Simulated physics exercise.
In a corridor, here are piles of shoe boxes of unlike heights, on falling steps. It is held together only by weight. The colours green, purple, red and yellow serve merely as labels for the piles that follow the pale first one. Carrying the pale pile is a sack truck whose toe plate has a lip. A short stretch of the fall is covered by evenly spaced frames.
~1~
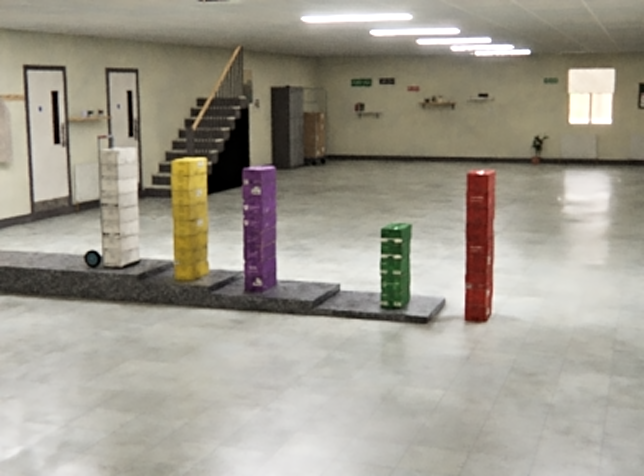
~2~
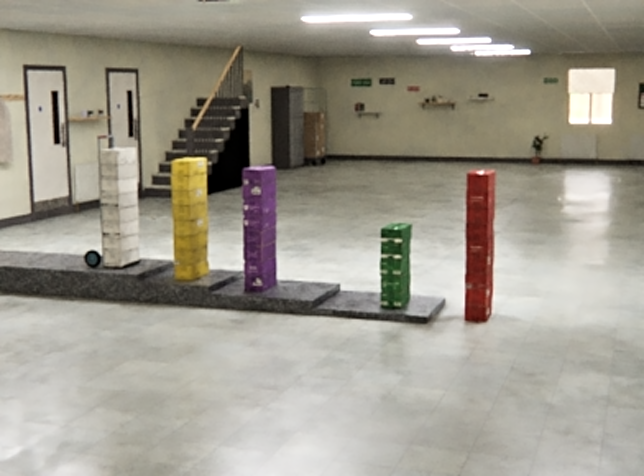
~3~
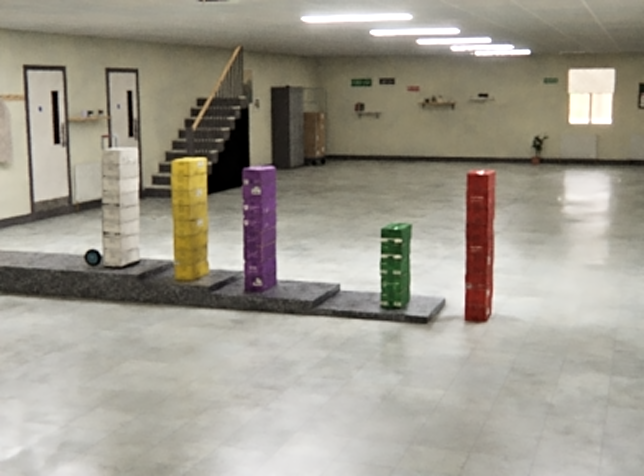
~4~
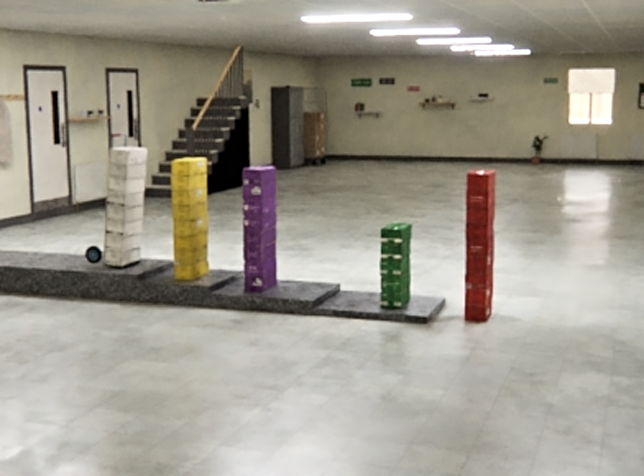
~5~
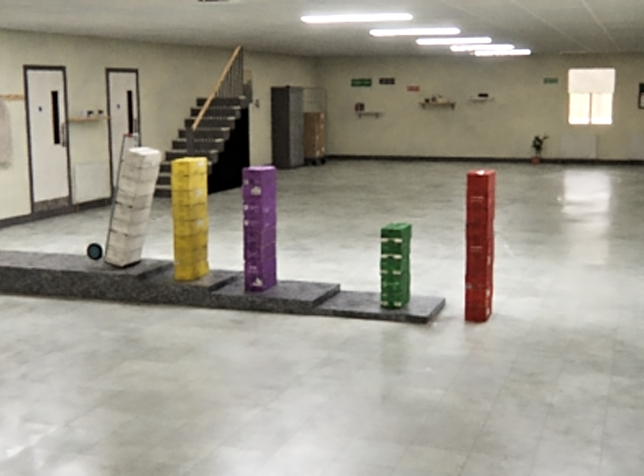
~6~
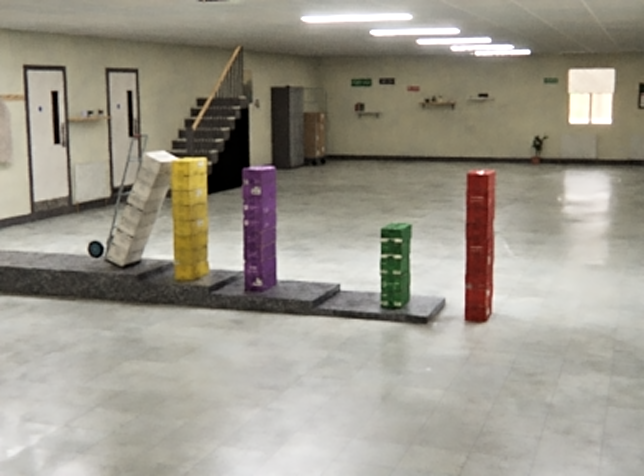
A pale stack of boxes on a wheeled sack truck, at the left on the highest of some low dark steps, stands upright at first, then tilts gradually to the right, leaning clearly toward the yellow stack. Yellow, purple and shorter green stacks on the steps and a red one at the right stay still. The steady camera looks slightly down across a wide, pale-floored hall with doors and a staircase behind.
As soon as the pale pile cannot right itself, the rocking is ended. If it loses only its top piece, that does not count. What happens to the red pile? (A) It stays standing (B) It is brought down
It stays standing (A).
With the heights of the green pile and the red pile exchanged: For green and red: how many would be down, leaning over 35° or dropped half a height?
Green 8, red 5.
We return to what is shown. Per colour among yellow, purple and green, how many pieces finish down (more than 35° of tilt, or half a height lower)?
Tally - yellow: 6; purple: 7; green: 4.
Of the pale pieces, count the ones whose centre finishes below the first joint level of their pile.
The number works out at 5.
Soon, 8 of the pale pile down; none of the 9 red boxes down (0 of 30 in all colours); top red box unmoved; top yellow box tipped a little.
A while on, 8 of the pale pile down; none of the 9 red boxes down (3 of 30 in all colours); top red box unmoved; top yellow box tipped clearly, half its height lower.
Towards the end, 8 of the pale pile down; none of the 9 red boxes down (9 of 30 in all colours); top red box unmoved; top yellow box tipped well over, some three heights lower.
Then, 8 of the pale pile down; none of the 9 red boxes down (13 of 30 in all colours); top red box unmoved; top yellow box tipped clearly, some six heights lower.
Finally, 8 of the pale pile down; none of the 9 red boxes down (17 of 30 in all colours); top red box unmoved; top green box upside down. Seen by the last camera, middles, top red box near (482, 180), top green box near (433, 277).
